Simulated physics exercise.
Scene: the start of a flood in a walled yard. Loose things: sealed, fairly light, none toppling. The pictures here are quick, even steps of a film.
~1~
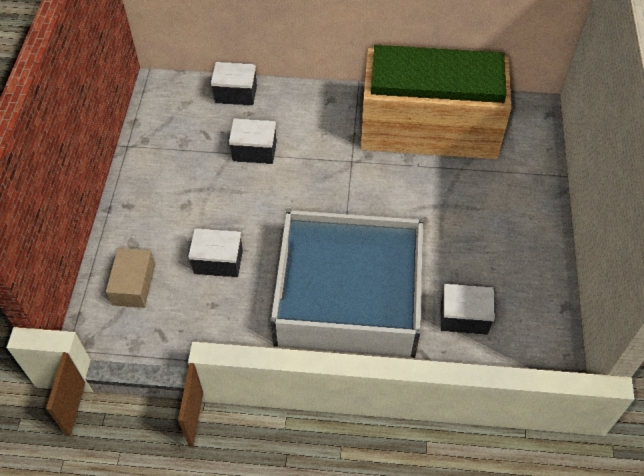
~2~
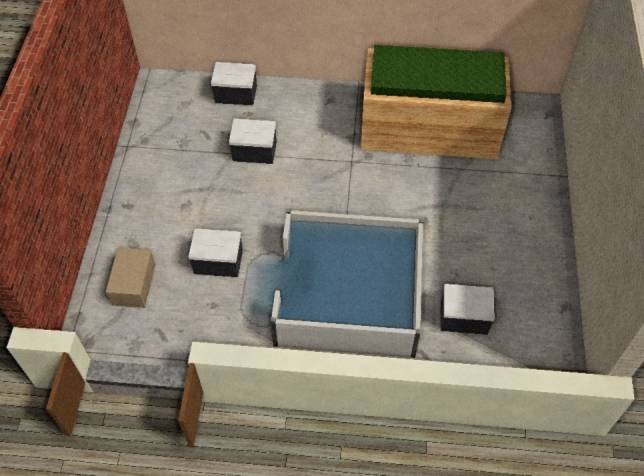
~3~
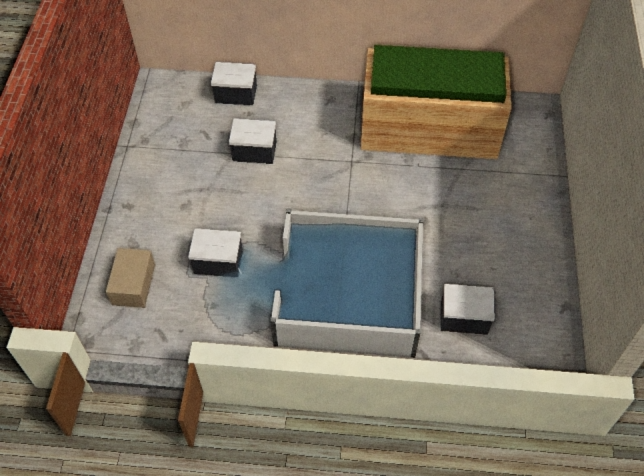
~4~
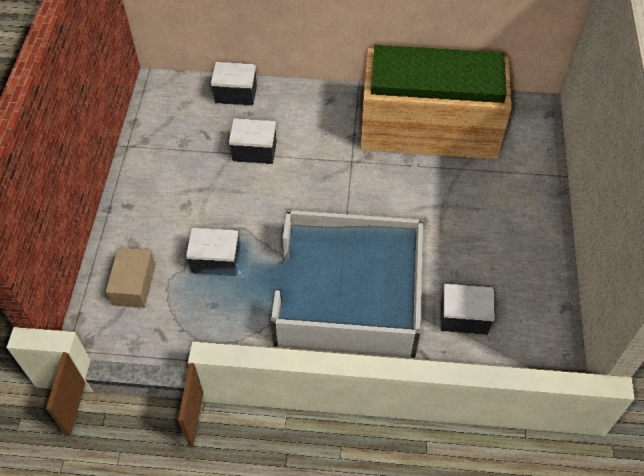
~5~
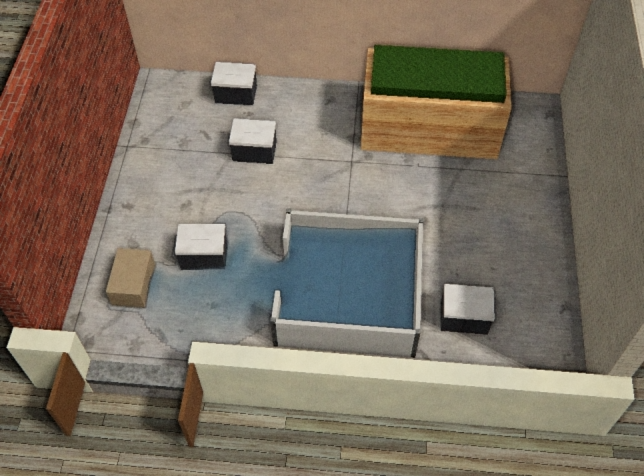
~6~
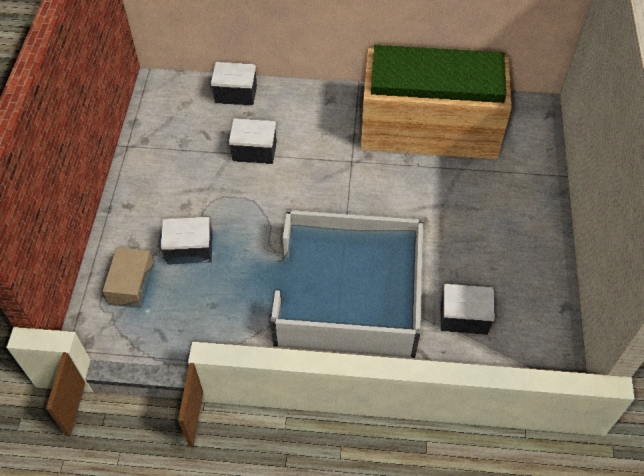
Water pours from a gap in the pool's left wall and pushes a white-topped box left.
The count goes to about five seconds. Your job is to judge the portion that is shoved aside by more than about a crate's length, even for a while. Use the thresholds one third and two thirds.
I'd put it between one third and two thirds.
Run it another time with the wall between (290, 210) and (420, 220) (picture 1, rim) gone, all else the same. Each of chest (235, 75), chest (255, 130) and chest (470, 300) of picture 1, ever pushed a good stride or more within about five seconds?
Object by object: Displaced that much, displaced that much, less than that.
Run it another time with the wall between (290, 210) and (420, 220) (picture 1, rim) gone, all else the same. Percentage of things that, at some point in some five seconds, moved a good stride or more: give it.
Roughly 40 in a hundred.
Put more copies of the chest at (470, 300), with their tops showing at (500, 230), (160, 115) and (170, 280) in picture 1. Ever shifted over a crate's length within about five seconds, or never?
One by one: Hardly budges; knocked well away; knocked well away.
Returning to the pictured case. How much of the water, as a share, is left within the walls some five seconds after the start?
I make it 80 percent.
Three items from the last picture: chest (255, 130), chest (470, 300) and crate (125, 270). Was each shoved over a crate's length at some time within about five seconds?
Object by object as listed: Falls short, falls short and travels that far.
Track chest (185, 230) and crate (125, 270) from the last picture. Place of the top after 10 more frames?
Approximately (141, 155), and approximately (87, 260).
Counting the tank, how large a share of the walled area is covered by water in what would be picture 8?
That works out to about 25 in a hundred.
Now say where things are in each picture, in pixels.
A chest at (215, 244), on the bottom; a crate at (129, 271), on the bottom; 0 of 5 have shifted, in the first frame.
A chest at (215, 244) rests on the ground; a crate at (129, 271) rests on the ground; 0 of 5 have shifted, in the second frame.
A chest at (215, 244), on the bottom; a crate at (129, 271), on the bottom; 0 of 5 have shifted, in the third frame.
A chest at (212, 243) rests on the ground, close to its start; a crate at (129, 271) rests on the ground; 0 of 5 have shifted, in the fourth frame.
A chest at (200, 238), on the bottom, close to its start; a crate at (129, 271), on the bottom; 1 of 5 have shifted, in the fifth frame.
A chest at (185, 232), on the bottom, a stride from its start; a crate at (126, 270) rests on the ground; 1 of 5 have shifted, in the sixth frame.
A moment on, 1 of 5 are well off their spots; 0 afloat.
Next, 1 of 5 are well off their spots; 1 afloat.
Later, 1 of 5 are well off their spots; 1 afloat.
In the end, 2 of 5 are well off their spots, and 2 have been at some point; 1 afloat.
